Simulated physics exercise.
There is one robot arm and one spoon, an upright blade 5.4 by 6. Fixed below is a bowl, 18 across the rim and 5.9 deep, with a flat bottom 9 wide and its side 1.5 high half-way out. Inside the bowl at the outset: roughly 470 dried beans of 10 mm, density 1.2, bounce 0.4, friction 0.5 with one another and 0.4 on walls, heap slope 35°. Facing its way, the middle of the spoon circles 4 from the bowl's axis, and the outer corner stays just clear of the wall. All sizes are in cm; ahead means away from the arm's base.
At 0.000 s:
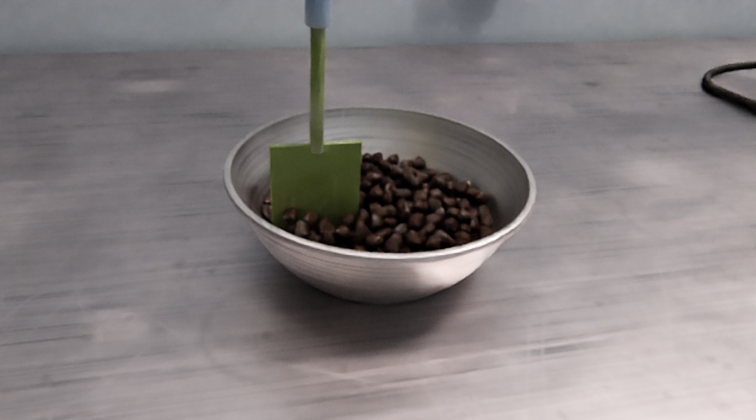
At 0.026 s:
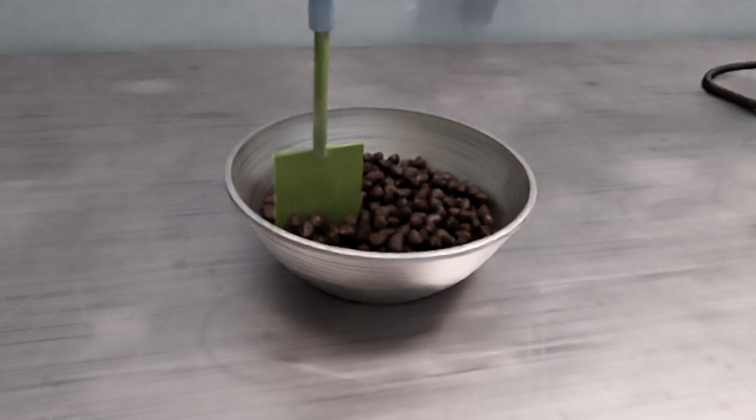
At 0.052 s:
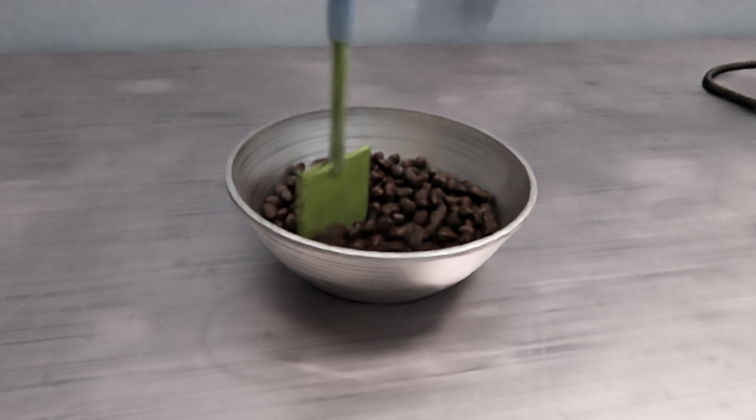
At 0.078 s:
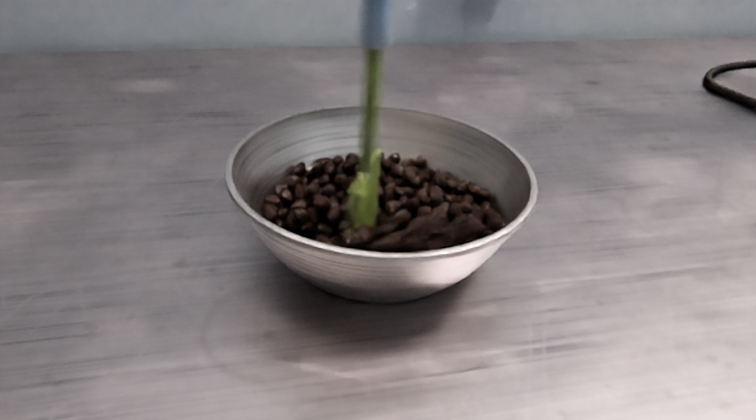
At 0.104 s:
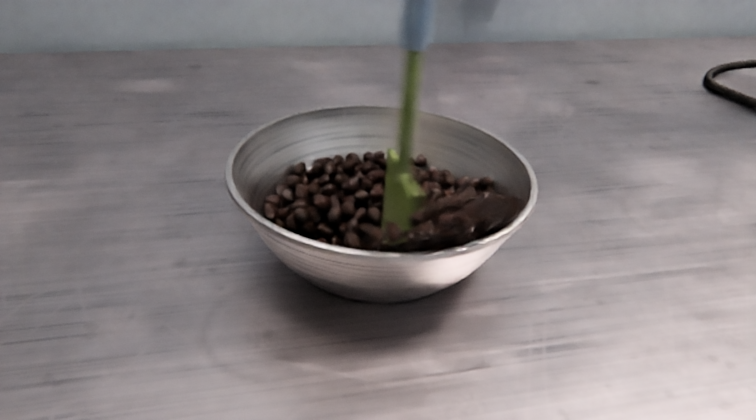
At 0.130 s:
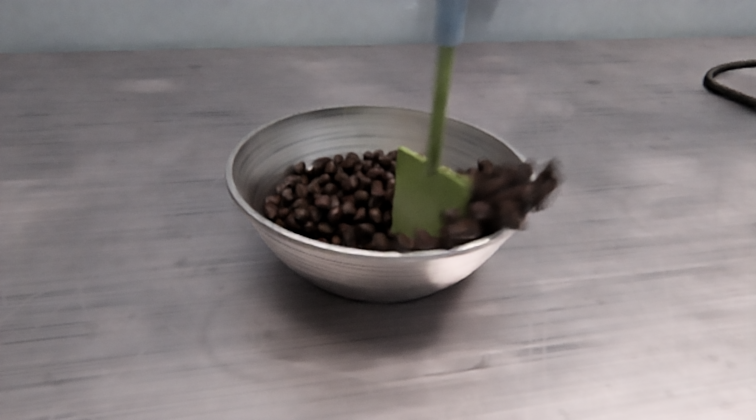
A metal bowl of dark brown beans sat on a gray table while a green spatula turned and swept from left to right through them, pushing some up and over the right rim.
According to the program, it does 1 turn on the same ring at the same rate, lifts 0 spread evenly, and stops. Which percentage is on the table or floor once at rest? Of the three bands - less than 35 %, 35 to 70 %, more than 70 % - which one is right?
The right band is 35 to 70 %.
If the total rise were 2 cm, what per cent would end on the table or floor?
About 20 per cent.
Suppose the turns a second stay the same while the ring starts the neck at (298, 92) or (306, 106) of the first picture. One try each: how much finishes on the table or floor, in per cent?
Close to 5 and 35 in a hundred.
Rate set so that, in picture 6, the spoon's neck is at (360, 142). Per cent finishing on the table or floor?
About 15 %.
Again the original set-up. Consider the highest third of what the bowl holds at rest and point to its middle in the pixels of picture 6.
About (364, 260).
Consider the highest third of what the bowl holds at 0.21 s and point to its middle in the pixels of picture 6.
Near (432, 138).
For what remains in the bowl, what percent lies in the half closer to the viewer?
Roughly 75 percent of it.
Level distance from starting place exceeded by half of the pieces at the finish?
Around 11 centimetres.
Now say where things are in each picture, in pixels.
The spoon neck at (317, 120), 0° round; upper third of the load around (387, 208), from x 270 to 490, top at y 160; 469 in the bowl, in the first picture.
The spoon neck at (320, 124), 9° round; upper third of the load around (381, 212), from x 270 to 490, top at y 160, in the second picture.
The spoon neck at (337, 136), 35° round; upper third of the load around (389, 224), from x 270 to 490, top at y 160, in the third picture.
The spoon neck at (369, 145), 63° round; upper third of the load around (412, 225), from x 270 to 500, top at y 160, in the fourth picture.
The spoon neck at (405, 146), 91° round; upper third of the load around (444, 217), from x 270 to 510, top at y 160; 467 in the bowl, 2 in flight or on the tool, in the fifth picture.
The spoon neck at (436, 140), 119° round; upper third of the load around (478, 198), from x 270 to 555, top at y 155; 451 in the bowl, 18 in flight or on the tool, in the sixth picture.
After 0.21 s, 207° round, highest piece 11 above the table; 395 in the bowl, 1 on the table or floor, 73 in flight or on the tool.
After 0.29 s, 294° round, highest piece 11 above the table; 335 in the bowl, 34 on the table or floor, 100 in flight or on the tool.
After 0.53 s, 0° round, highest piece 6 above the table; 256 in the bowl, 213 on the table or floor.
After 1.23 s, 0° round, highest piece 5 above the table; 256 in the bowl, 213 on the table or floor.
In the end, 256 in the bowl, 213 on the table or floor. That is 45 % on the table or floor.
